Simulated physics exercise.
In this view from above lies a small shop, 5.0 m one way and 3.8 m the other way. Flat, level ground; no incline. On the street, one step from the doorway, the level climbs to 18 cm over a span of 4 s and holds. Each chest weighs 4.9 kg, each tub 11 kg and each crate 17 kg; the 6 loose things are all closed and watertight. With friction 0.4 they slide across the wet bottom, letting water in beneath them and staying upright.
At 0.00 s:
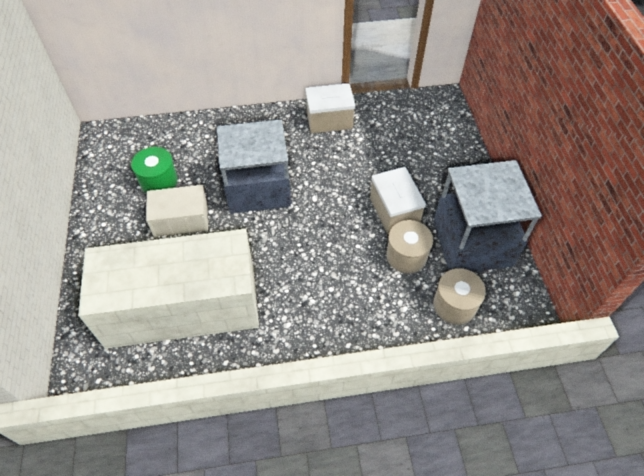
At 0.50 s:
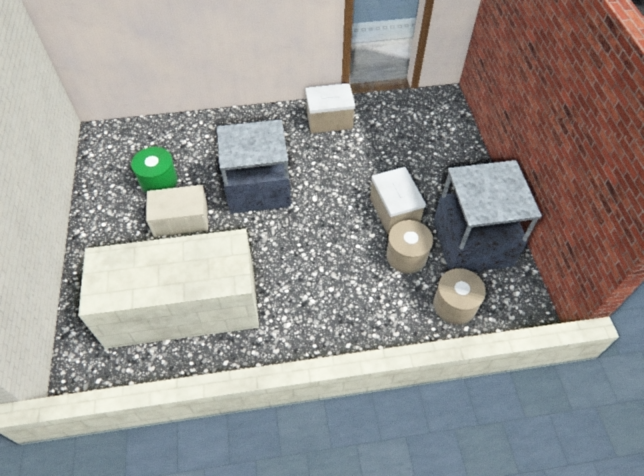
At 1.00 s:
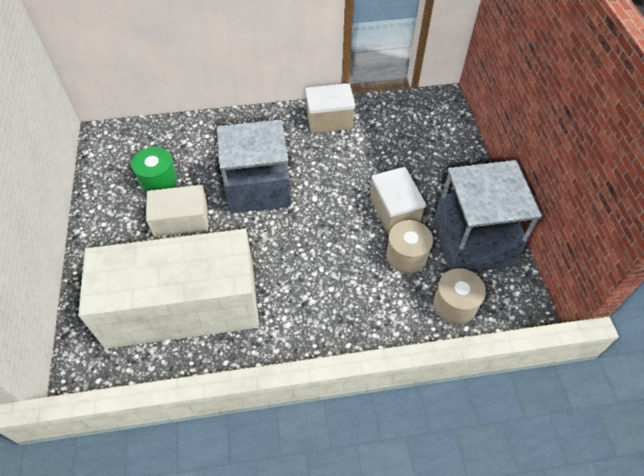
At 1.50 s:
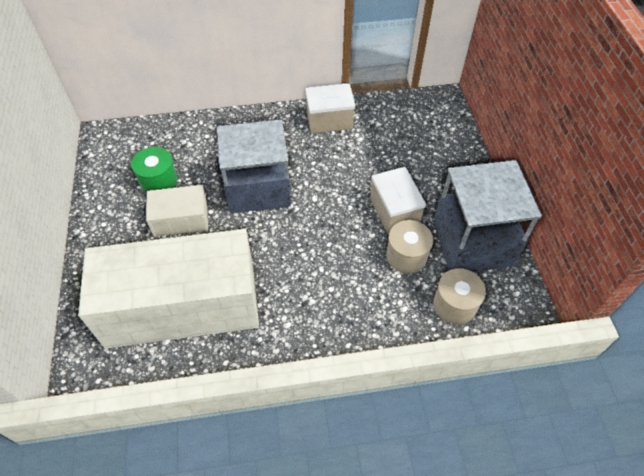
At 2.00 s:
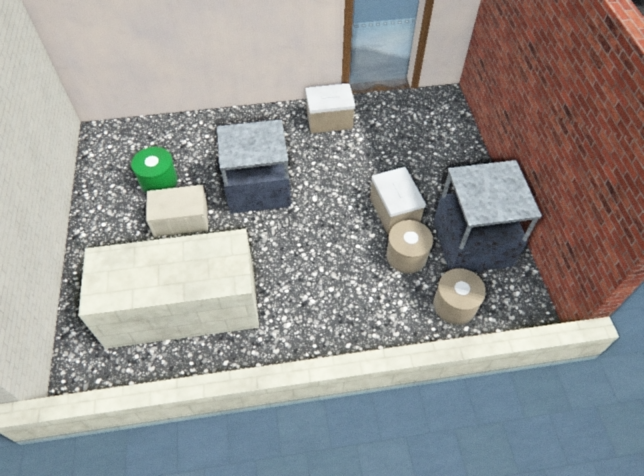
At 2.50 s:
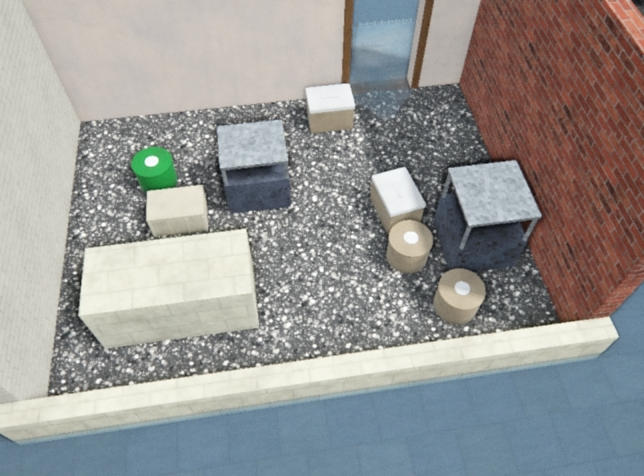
Water spreading across the grey paving outside a small walled shop, then showing at the doorway, while tubs and crates stay still.
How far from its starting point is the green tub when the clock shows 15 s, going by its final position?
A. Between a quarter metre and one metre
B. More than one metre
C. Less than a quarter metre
Less than a quarter metre (C).
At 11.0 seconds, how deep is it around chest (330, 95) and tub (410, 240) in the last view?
2 and 8 cm.
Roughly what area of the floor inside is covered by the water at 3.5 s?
Flooded: Near 2.0 m2.
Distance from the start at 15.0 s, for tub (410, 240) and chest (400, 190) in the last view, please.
Shifts: 100 cm / 350 cm.
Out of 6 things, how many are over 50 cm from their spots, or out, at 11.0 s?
I make it 1.
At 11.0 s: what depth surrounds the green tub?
I'd say around 0 cm.
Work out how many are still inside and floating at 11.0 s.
At that moment 2.
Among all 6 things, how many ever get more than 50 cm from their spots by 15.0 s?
The total is 3.
After 3.5 s the green tub is near (152, 162), 0.0 m from its start, aground; 0 afloat.
After 6.8 s the green tub is near (152, 162), 0.0 m from its start, aground; 1 afloat.
After 11.0 s the green tub is near (152, 162), 0.0 m from its start, aground; 2 afloat.
After 15.0 s the green tub is near (152, 162), 0.0 m from its start, aground; 4 afloat.
